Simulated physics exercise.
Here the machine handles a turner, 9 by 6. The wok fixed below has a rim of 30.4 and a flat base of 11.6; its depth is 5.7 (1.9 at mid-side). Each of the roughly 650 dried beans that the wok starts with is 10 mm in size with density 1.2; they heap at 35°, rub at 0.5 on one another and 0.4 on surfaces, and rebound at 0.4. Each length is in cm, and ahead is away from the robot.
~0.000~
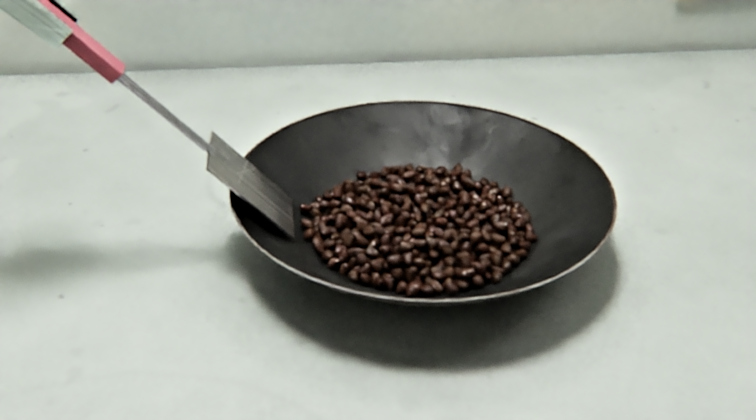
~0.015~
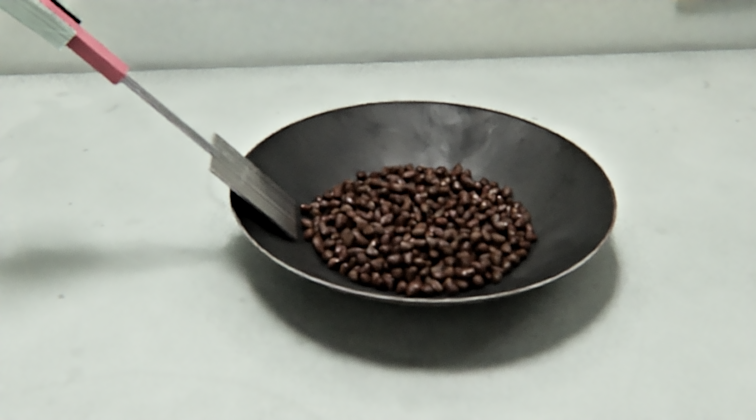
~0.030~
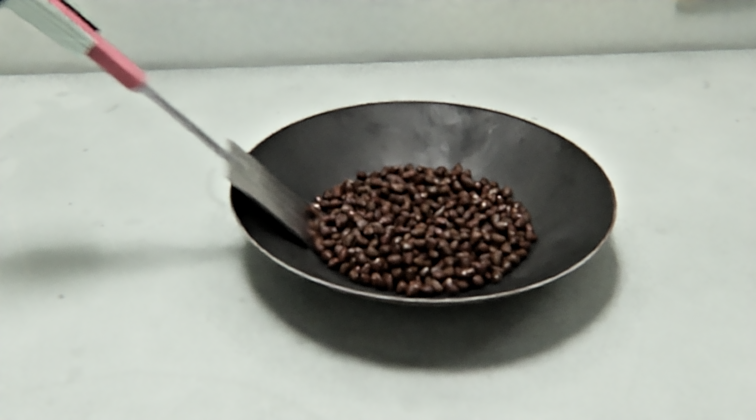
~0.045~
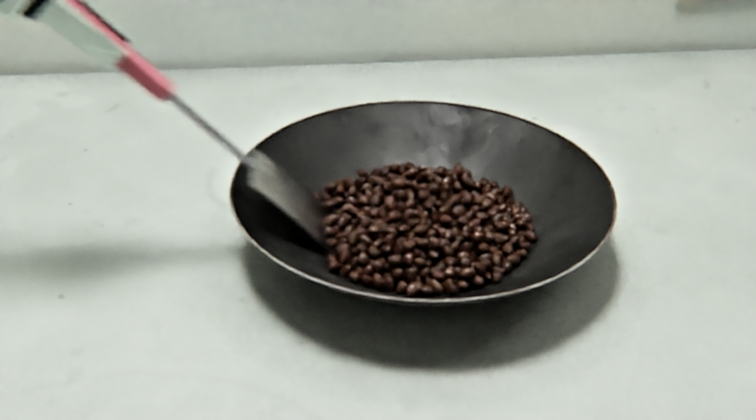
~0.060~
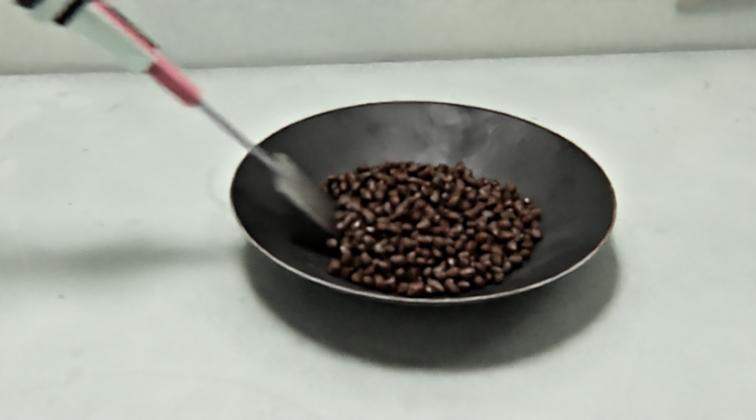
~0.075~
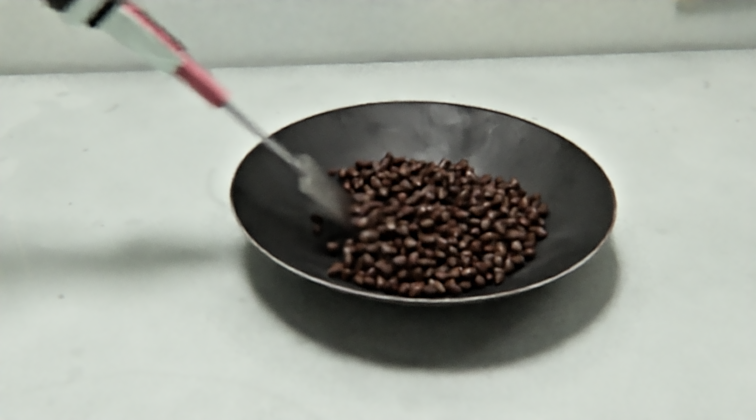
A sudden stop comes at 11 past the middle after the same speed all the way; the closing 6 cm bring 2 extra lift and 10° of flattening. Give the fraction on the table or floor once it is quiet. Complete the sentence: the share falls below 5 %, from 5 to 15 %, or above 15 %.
The share falls above 15 %.
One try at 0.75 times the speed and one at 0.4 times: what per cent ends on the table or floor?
The two tries give roughly 20 and 10 in a hundred.
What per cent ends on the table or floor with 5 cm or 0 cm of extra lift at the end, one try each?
Estimates, in order: 25 % then 30 %.
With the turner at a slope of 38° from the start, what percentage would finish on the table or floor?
I'd expect near 30 percent then.
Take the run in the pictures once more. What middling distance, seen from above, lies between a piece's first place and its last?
5 cm.
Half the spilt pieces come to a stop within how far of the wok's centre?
Distance, approx.: 40 cm.
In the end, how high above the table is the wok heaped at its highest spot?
Some 4.5 cm above the table.
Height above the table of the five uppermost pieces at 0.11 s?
I'd say close to 5 cm on average.
By 0.11 s, sloping 48°, highest piece 6 above the table; 649 in the wok.
By 0.15 s, sloping 46°, highest piece 6 above the table; 649 in the wok.
By 0.37 s, sloping 38°, highest piece 16 above the table; 451 in the wok, 68 on the table or floor, 130 on the blade or in flight.
By 1.42 s, sloping 38°, highest piece 4 above the table; 451 in the wok, 198 on the table or floor.
Final count, 451 in the wok, 198 on the table or floor. That is 31 % on the table or floor.
